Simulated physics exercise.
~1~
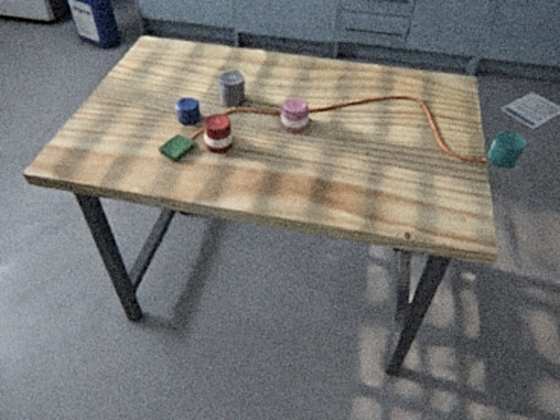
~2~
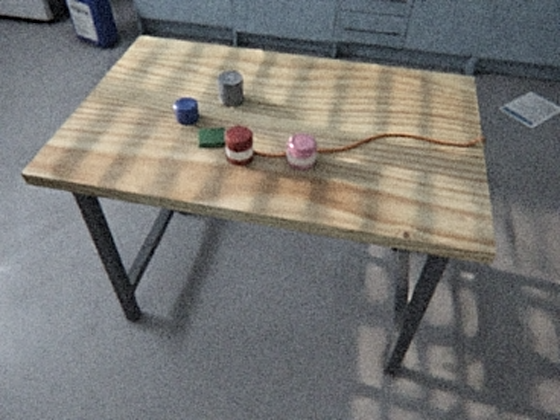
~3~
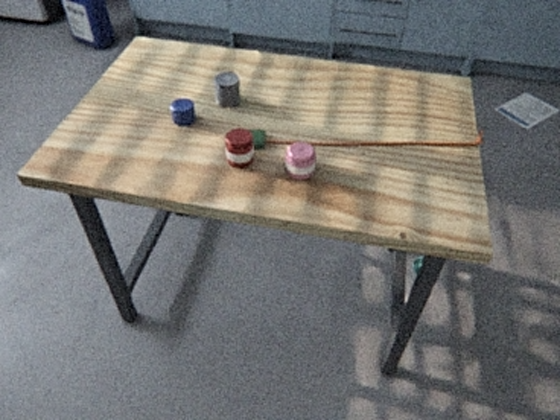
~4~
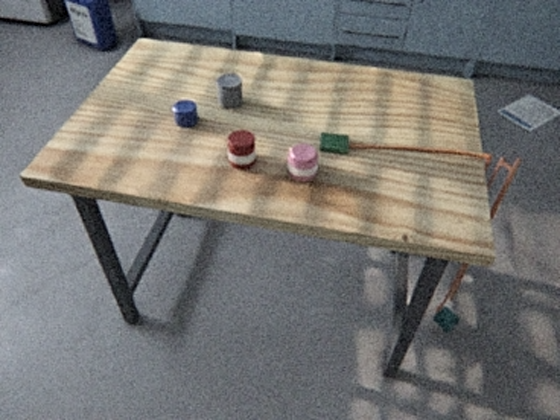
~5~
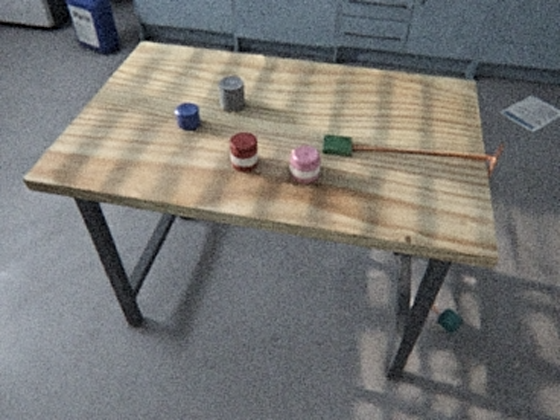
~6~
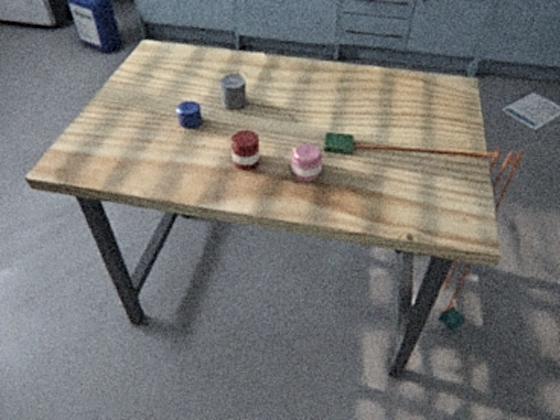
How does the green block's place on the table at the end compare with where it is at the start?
It starts on the left part of the table, just left of the red tin, and ends well to the right, beyond the pink jar but still on the tabletop.
